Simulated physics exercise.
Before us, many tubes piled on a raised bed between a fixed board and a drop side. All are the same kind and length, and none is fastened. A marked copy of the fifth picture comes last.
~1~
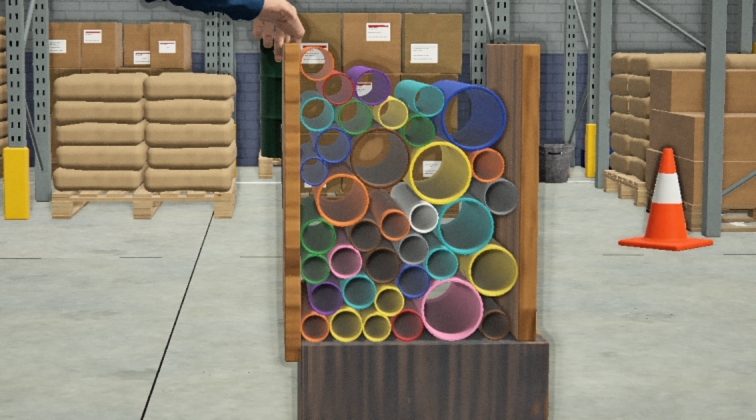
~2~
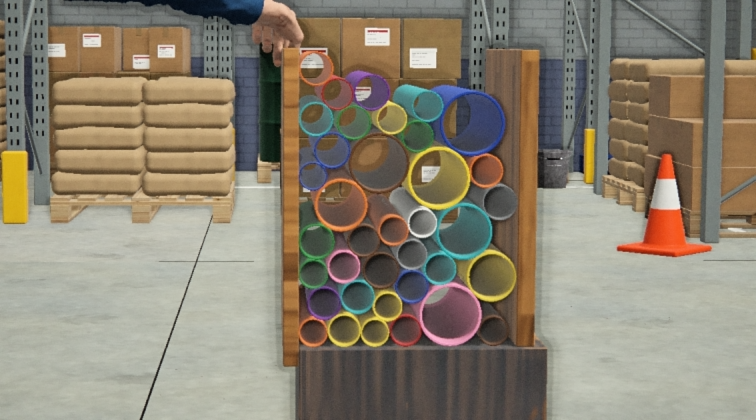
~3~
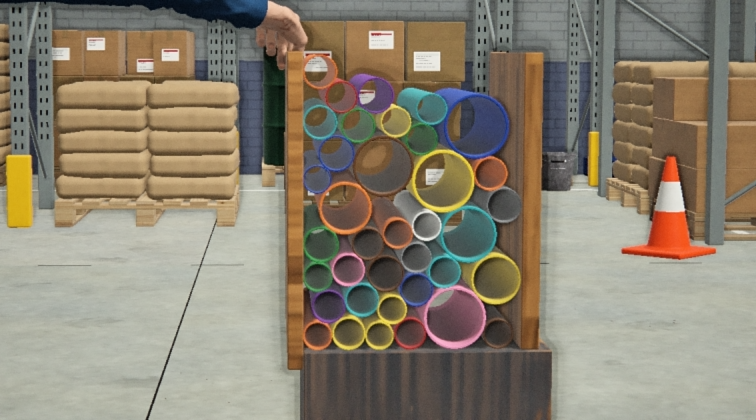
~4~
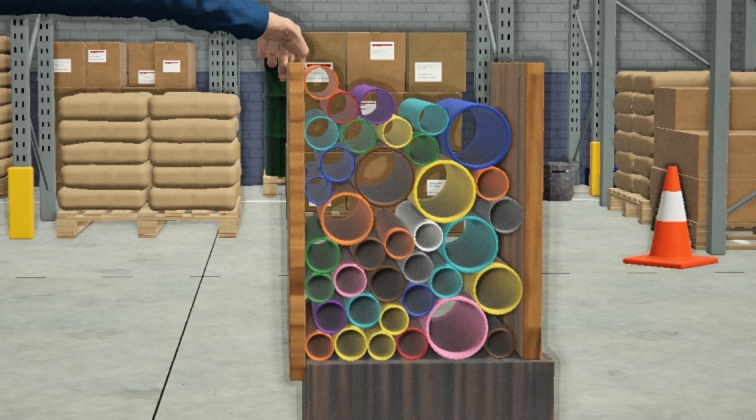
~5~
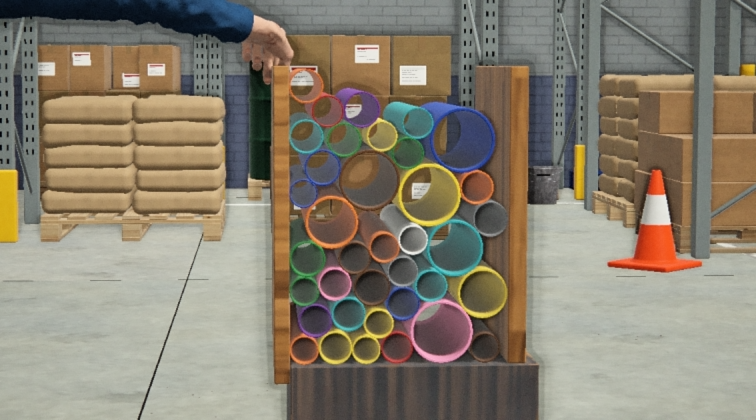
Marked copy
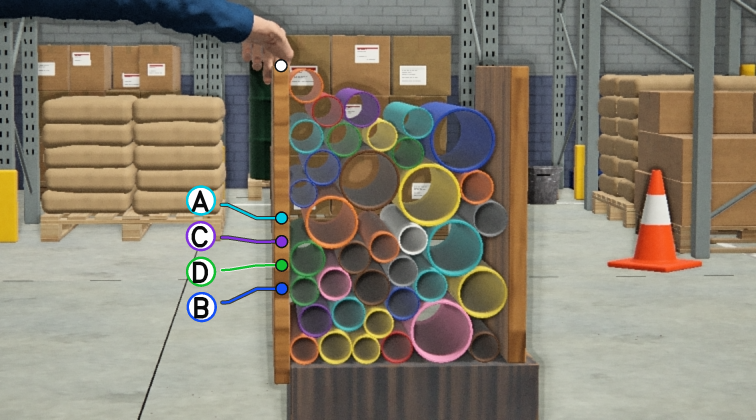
At the start, colourful tubes of various widths sit stacked between upright wooden boards on a dark base in a warehouse, with a hand at the top of the left board. The view shifts slightly throughout, while the hand stays there and the stack shows no clear movement.
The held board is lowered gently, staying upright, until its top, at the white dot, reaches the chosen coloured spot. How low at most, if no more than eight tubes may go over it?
Down to D.
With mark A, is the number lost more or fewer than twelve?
It loses fewer than twelve.
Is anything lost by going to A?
Yes, at A.
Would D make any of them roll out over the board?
At D: Yes.
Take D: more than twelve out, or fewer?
At D, fewer than twelve.
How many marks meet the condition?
The number is three.
On the marked copy, A at (282, 218); B at (282, 288); C at (282, 242); D at (282, 265); the white dot at (281, 66).
With D. Early on, top of the board (289, 148).
Further on, top of the board (290, 239).
At the end, top of the board (290, 265), seven out over the board.
As for the rest, A six out over the board; B more than eight out over the board; C six out over the board.
